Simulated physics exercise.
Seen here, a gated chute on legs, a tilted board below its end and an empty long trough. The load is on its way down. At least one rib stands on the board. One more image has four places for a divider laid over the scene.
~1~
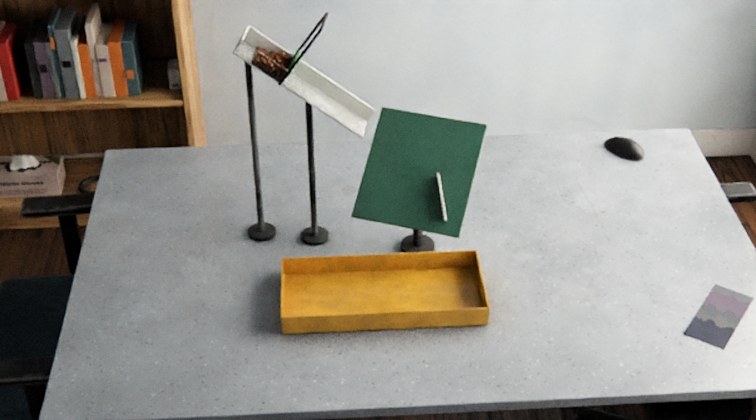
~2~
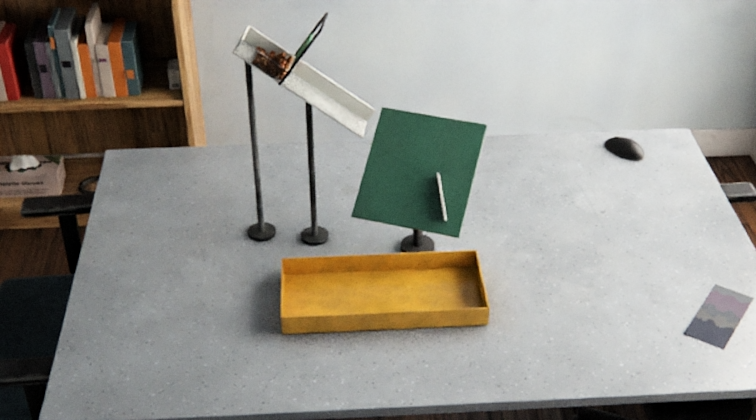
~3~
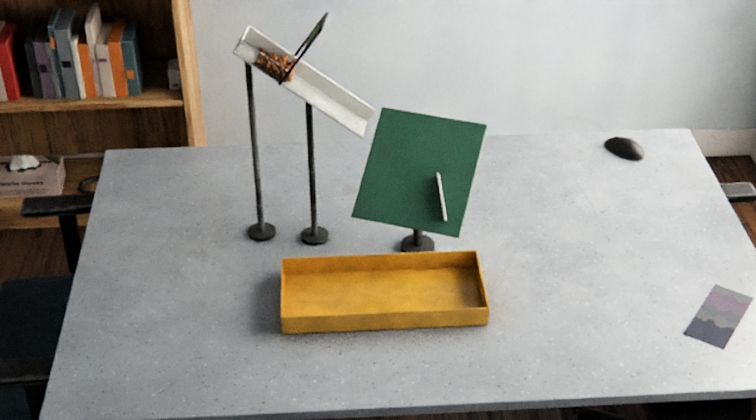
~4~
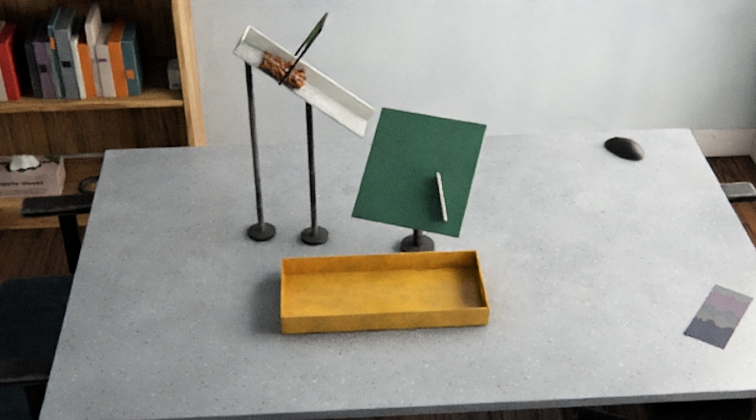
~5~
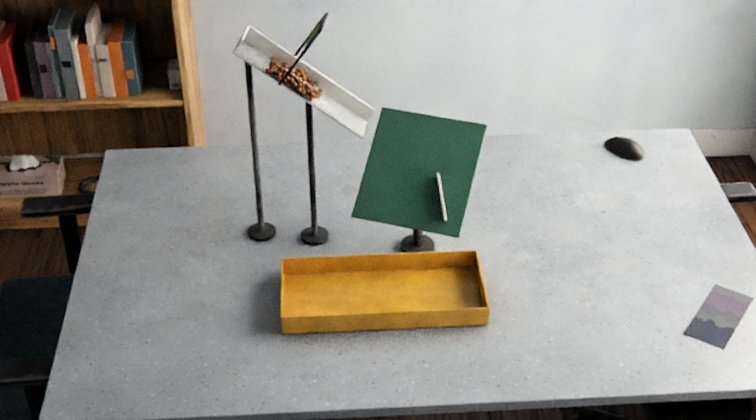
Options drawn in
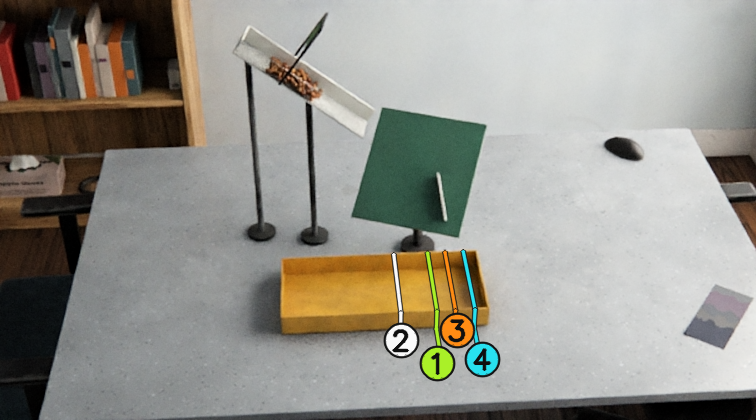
A clump of small brown cereal balls slides down a gently sloping white chute, passing under a dark raised gate and spreading out a little as it moves rightward. The chute stands on two thin black legs at the back of a grey table, left of a tilted green board with a pale rib, with an empty yellow trough in front. The still camera looks down on the room, where bookshelves stand at left.
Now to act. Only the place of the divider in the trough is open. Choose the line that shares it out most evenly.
Best: 1.
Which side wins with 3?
Left.
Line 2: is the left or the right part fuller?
The right side.
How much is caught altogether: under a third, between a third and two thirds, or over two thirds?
It is over two thirds.
On the marked copy, line 1 crosses the front rim at (436, 310); line 2 crosses the front rim at (400, 312); line 3 crosses the front rim at (455, 309); line 4 crosses the front rim at (474, 308).
Choosing 1, of what is caught, roughly half on the left of the divider, roughly half on the right.
Choosing 2, of what is caught, about a tenth on the left of the divider, the larger part on the right.
Choosing 3, of what is caught, almost all on the left of the divider, just a few on the right.
Choosing 4, of what is caught, every piece on the left of the divider, not one piece on the right.
